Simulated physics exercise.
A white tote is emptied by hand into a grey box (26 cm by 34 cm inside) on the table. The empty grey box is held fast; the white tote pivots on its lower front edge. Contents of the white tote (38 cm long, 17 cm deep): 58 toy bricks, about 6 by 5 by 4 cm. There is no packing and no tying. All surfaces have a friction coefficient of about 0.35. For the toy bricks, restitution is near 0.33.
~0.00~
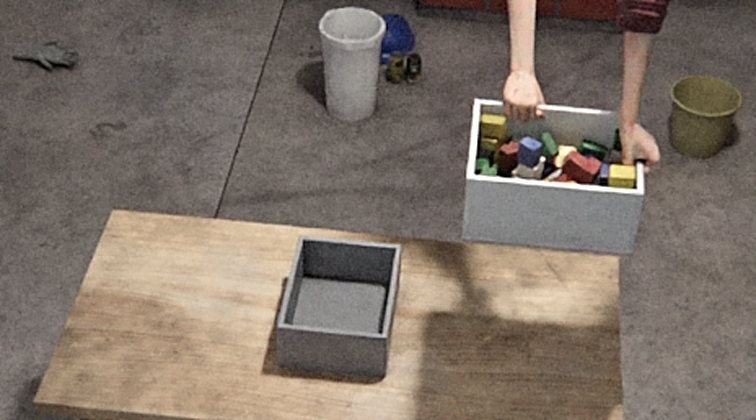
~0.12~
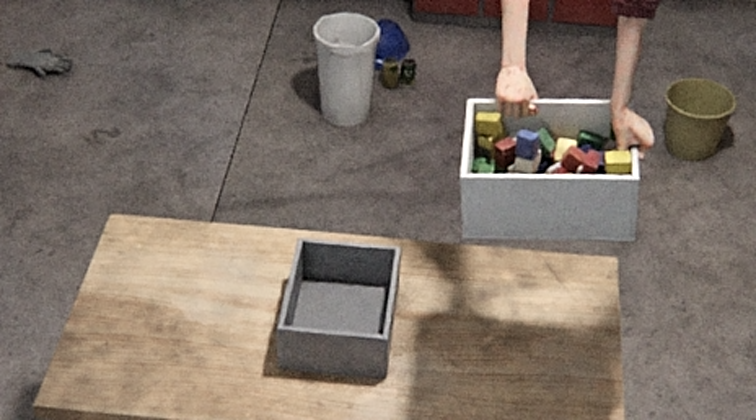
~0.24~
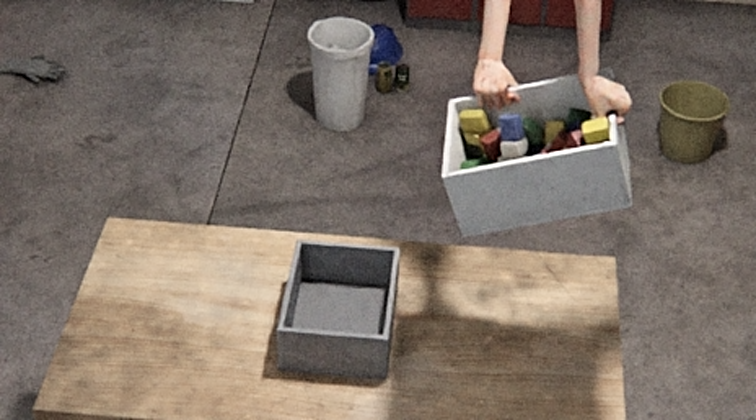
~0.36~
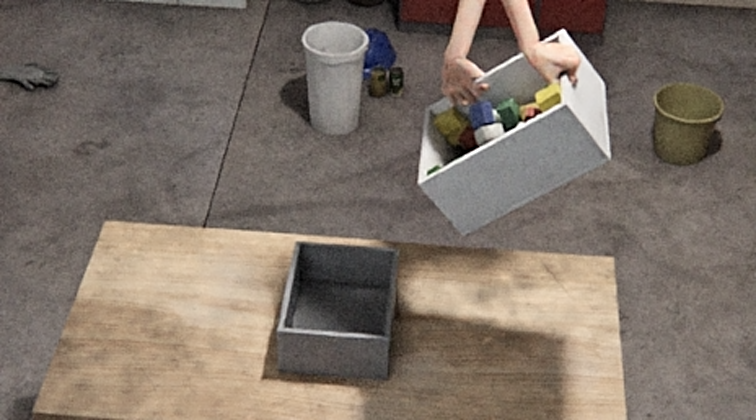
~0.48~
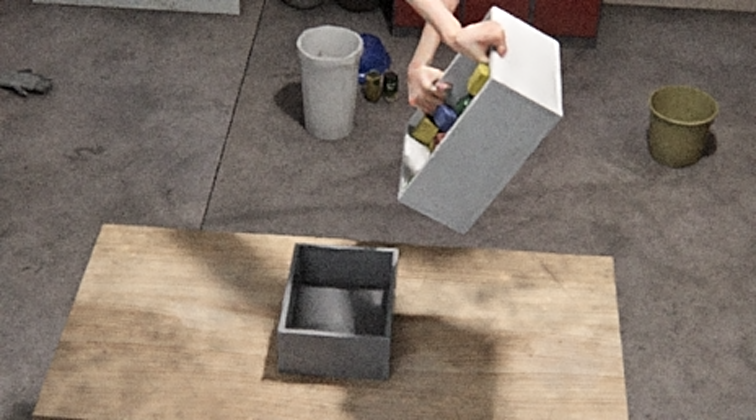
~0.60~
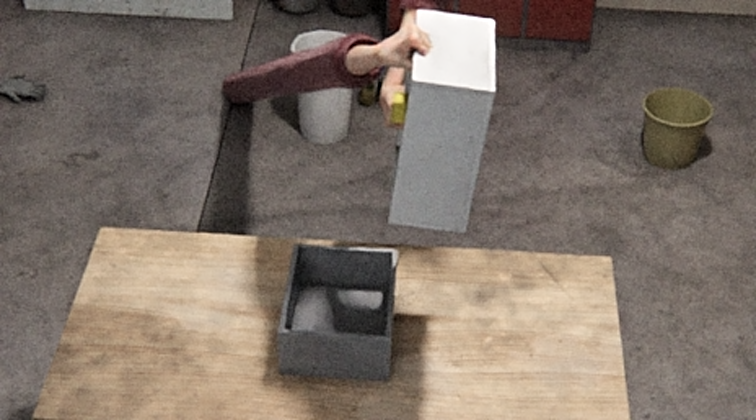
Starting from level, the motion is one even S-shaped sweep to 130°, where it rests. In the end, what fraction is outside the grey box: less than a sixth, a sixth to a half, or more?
Outside the grey box: One-sixth to one-half.
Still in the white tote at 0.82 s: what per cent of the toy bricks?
70 %.
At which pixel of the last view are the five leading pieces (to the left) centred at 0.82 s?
Somewhere near pixel (287, 241) of the last view.
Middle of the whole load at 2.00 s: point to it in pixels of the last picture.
Somewhere near (312, 322) in pixels.
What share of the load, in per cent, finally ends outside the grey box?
Some 30 per cent of them.
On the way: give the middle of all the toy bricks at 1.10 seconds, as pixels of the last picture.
Somewhere around (318, 307) in pixels.
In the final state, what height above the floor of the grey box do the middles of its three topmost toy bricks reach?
I'd say near 10 cm.
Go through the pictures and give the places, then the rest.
In the first frame (places track the rim corner closest to us here; the camera moves round a little), white tote (638, 192); grey box (382, 336); tipped 0°; all still inside.
The second frame shows white tote (633, 177); tipped 5°.
The third frame shows white tote (610, 143); tipped 19°.
The fourth frame shows white tote (561, 105); tipped 38°.
The fifth frame shows white tote (489, 81); tipped 61°.
The sixth frame shows white tote (411, 83); grey box (385, 337); tipped 84°; all still inside.
After 0.82 s, tilt 119°; 42 still in the white tote and 16 in the air.
After 1.10 s, tilt 130°; 4 still in the white tote, 27 in the grey box, 16 outside the grey box and 11 in the air.
After 1.50 s, tilt 130°; 40 in the grey box and 18 outside the grey box.
Outcome (at 2.00 s), 40 in the grey box and 18 outside the grey box. Asked share, 18 of 58, 31 per cent.
